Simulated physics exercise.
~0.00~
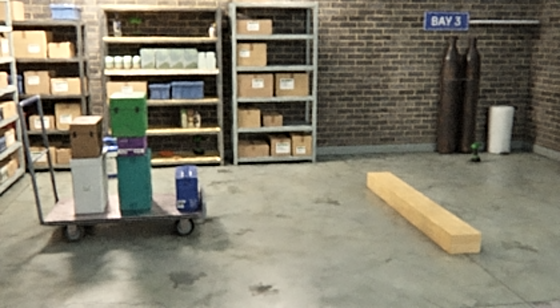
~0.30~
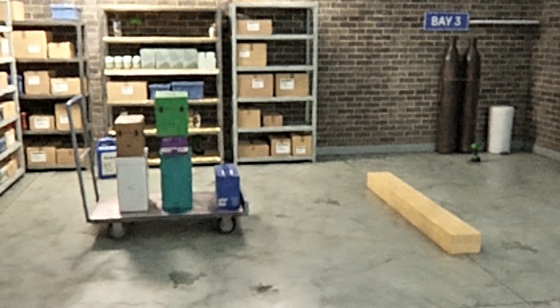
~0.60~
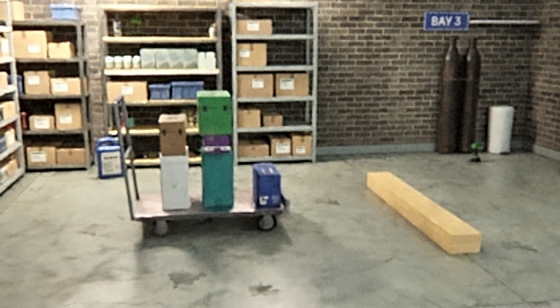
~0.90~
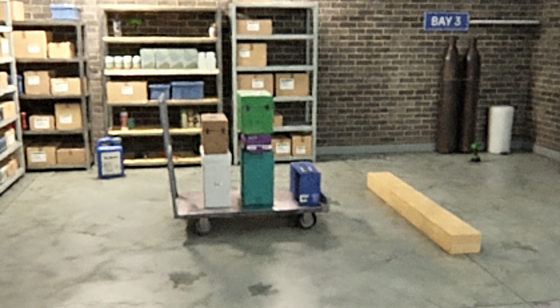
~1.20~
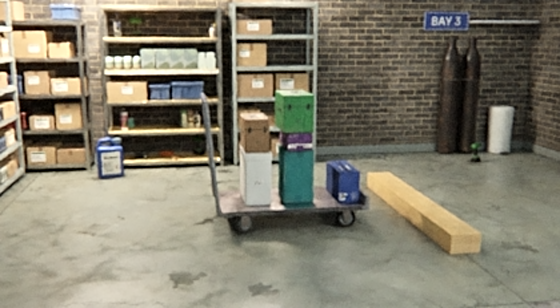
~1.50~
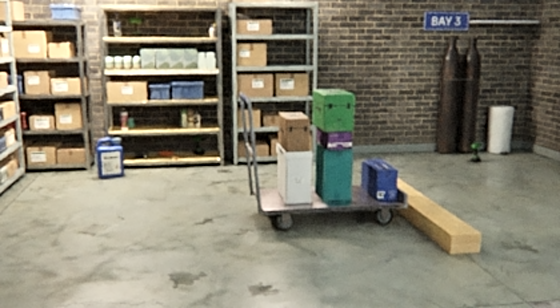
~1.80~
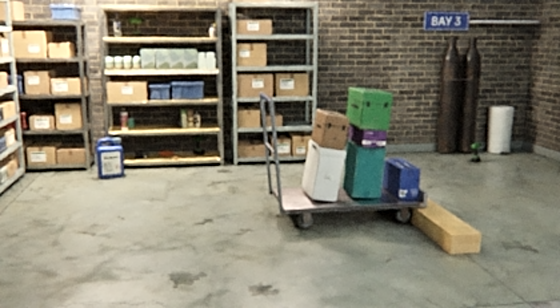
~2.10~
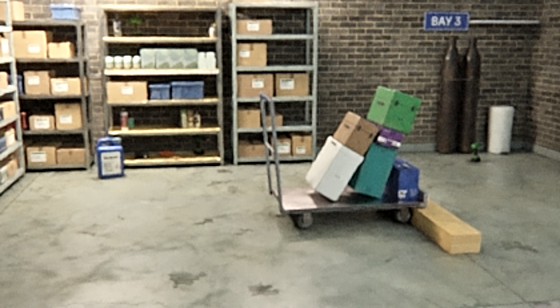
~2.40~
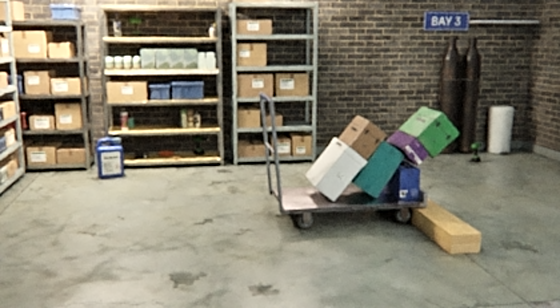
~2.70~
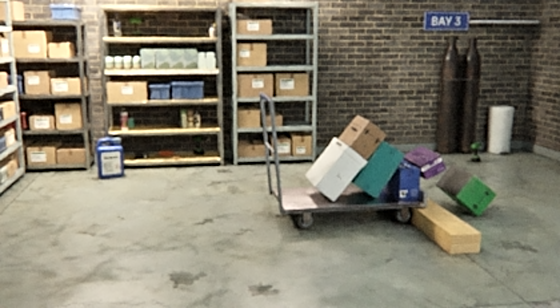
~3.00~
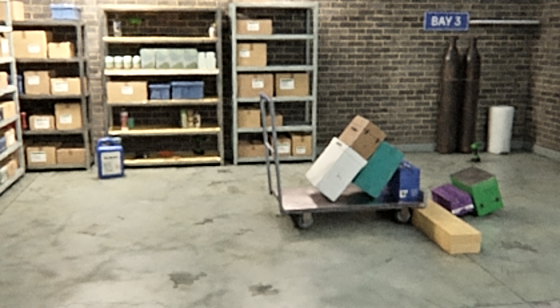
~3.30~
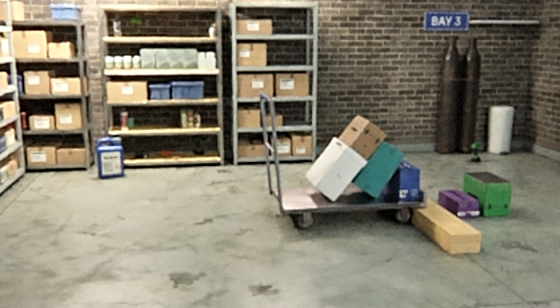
The footage shows a trolley of stacked boxes rolling right across a storeroom floor until it stops against a wooden kerb, where the load tips rightward; the green and purple boxes tumble to the floor beyond, while the brown, white, teal and blue ones stay aboard, mostly leaning.
